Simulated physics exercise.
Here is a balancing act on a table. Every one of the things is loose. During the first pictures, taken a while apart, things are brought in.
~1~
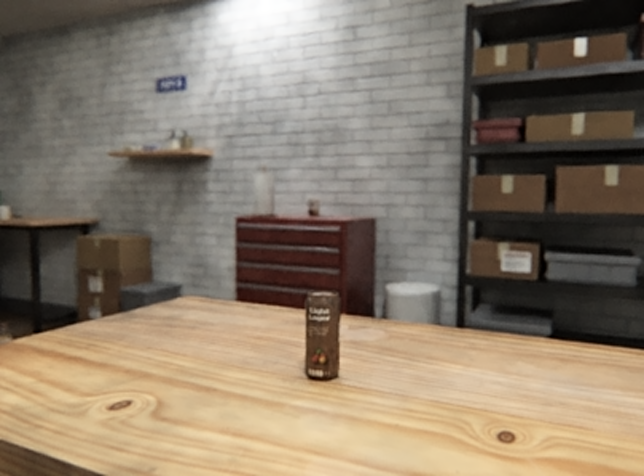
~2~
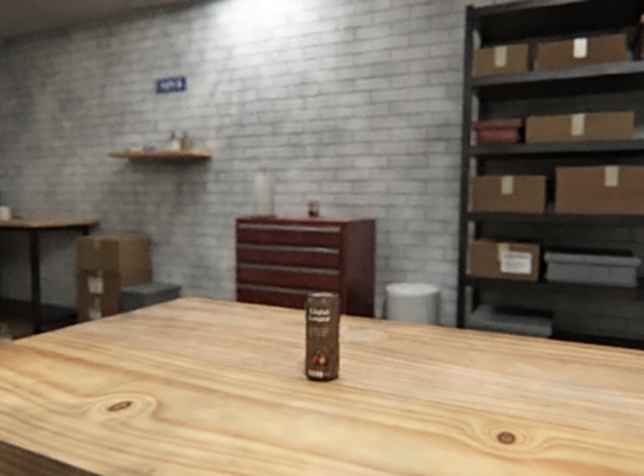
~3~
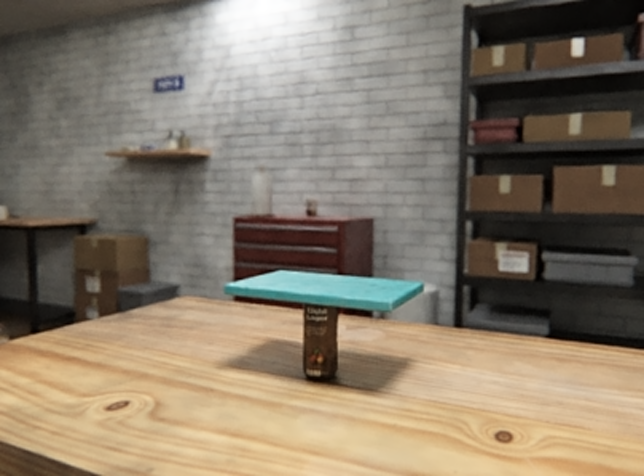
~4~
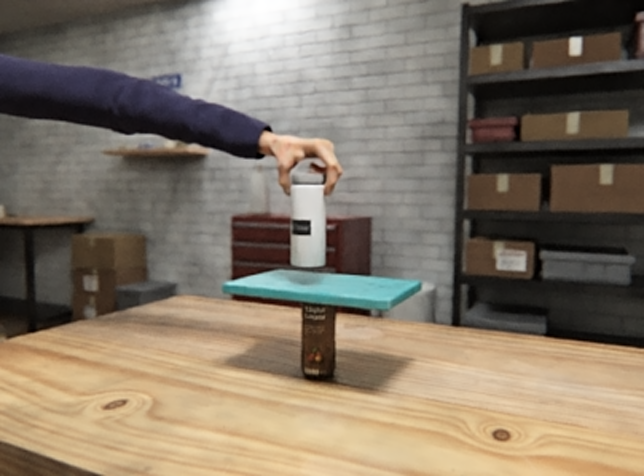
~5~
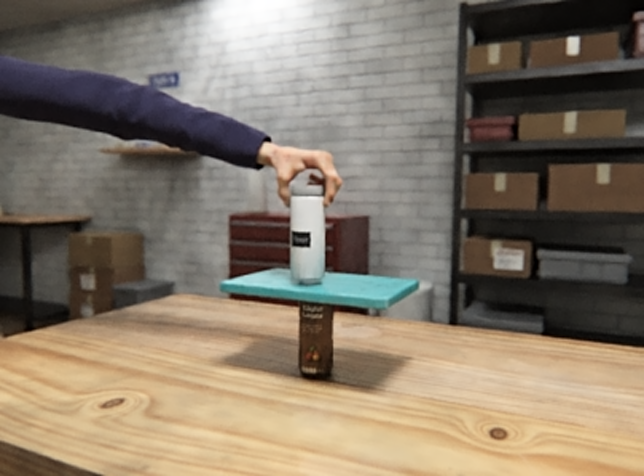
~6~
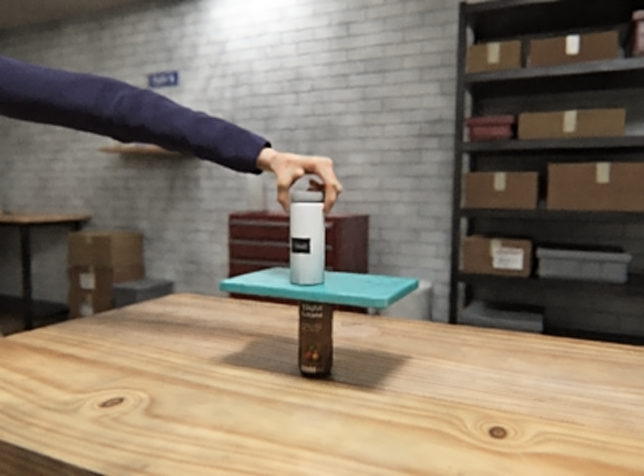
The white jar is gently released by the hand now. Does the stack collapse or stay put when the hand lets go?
The stack will stay as built.
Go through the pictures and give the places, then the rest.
In the first frame, the last thing is not in view yet.
In the second frame, the last thing is not in view yet.
In the third frame, the last thing is not in view yet; turquoise lid (326, 288).
The fourth frame shows coming down; white jar (308, 220); turquoise lid (324, 287).
The fifth frame shows coming down; white jar (308, 231); turquoise lid (322, 286).
The sixth frame shows in place under the hand; white jar (307, 237); turquoise lid (321, 285).
Then, 0.80 s later than the last frame, all is still.
Then, 1.70 s later than the last frame, white jar resting near (307, 238).
When it is over, all 3 as before. End places, in pixels of the last picture, white jar near (307, 238). The stack stays up.
